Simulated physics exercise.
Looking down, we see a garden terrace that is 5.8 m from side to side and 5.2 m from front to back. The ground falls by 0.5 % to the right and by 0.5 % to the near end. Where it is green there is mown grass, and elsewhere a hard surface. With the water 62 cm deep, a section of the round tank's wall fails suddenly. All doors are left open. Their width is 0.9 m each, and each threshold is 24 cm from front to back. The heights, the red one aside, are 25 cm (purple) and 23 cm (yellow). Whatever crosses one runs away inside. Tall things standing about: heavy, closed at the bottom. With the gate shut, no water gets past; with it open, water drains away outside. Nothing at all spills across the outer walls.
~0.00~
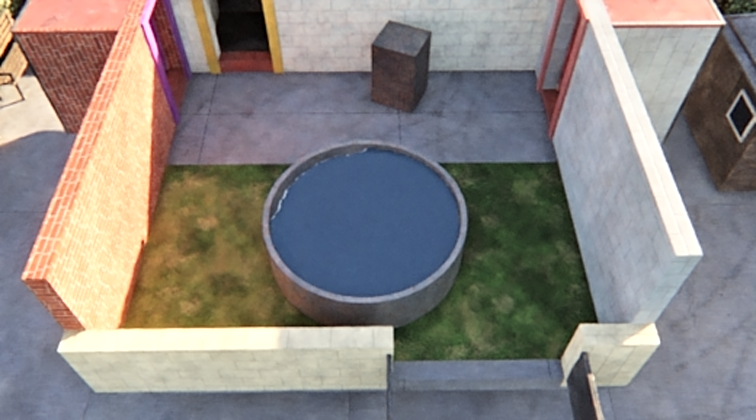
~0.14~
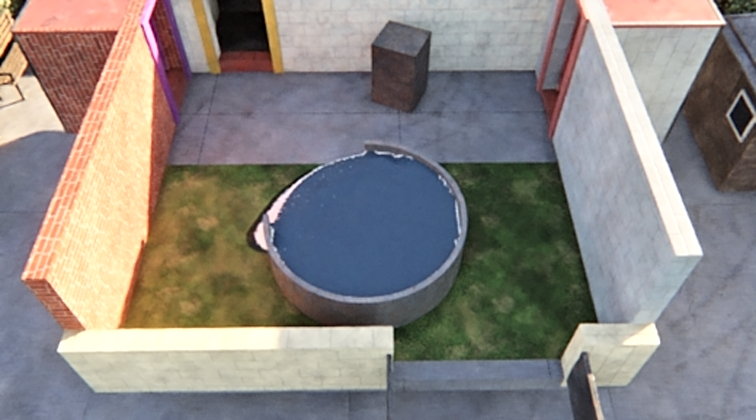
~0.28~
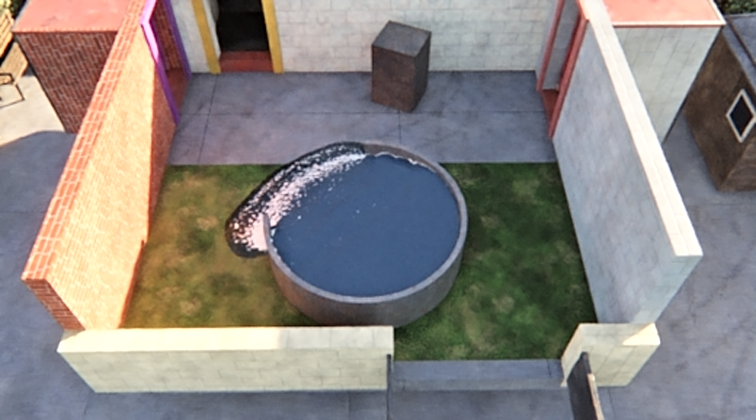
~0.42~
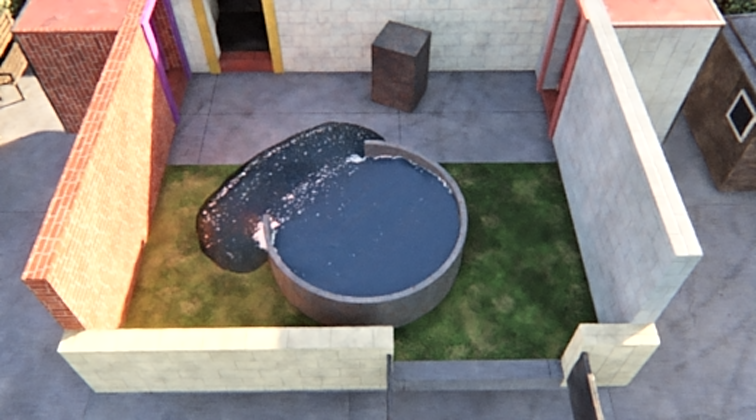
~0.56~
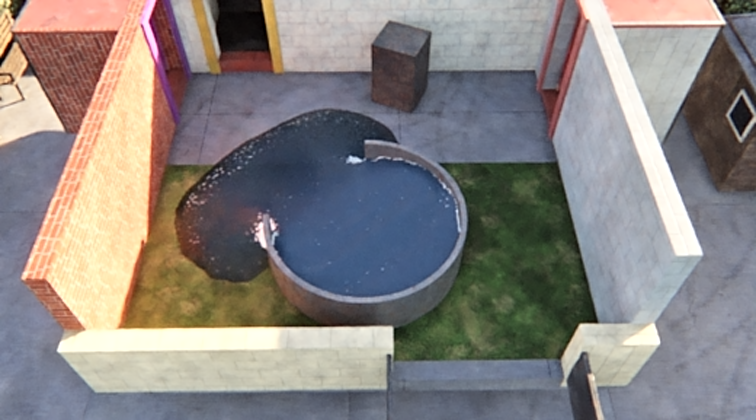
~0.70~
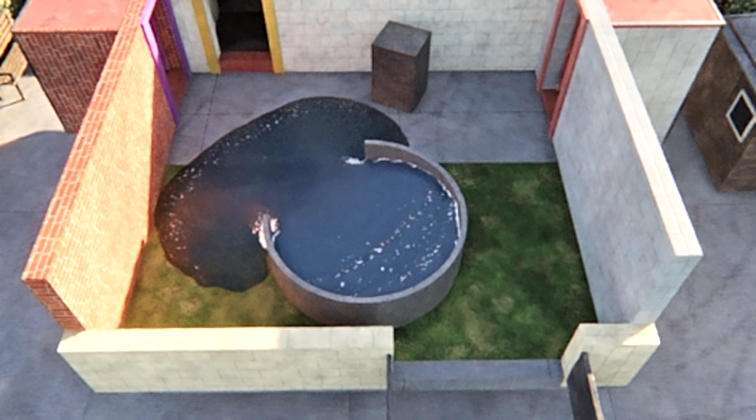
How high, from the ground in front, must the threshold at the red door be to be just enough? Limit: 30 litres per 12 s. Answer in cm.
About 7 cm.
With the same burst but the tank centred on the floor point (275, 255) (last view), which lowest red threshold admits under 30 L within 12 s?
Near 6.5 cm.
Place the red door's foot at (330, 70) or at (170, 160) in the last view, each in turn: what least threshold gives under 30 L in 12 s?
Roughly 17 cm for the first and 19 cm for the second.
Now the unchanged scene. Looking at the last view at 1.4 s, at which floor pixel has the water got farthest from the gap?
In the last picture, around (200, 78).
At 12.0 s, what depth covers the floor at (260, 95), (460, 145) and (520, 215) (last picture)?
Taking the spots in order: About 8, 8 and 9 centimetres.
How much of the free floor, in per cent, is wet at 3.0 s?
55 %.
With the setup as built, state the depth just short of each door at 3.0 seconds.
Lab note, cm: Purple 32; red 0; yellow 31.
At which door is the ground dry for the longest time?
It's the red door, I'd say.
After 1.4 s water covers 40 % of the floor, deepest (26 cm) near (299, 194); it has not reached the red door.
After 3.0 s water covers 55 % of the floor, deepest (32 cm) near (186, 92); it has not reached the red door.
After 12.0 s water covers 95 % of the floor, deepest (10 cm) near (269, 361); 6 cm at the red door, 16 litres in over its 8 cm threshold.
At the red door as built, the water arrived by 3.9 s and peaked near 12 cm at 7.0 s.
With a threshold of 6 cm, 45 litres would have come in within the 12 s; with 8 cm, 16 litres. So under 30 litres takes about 7 cm.
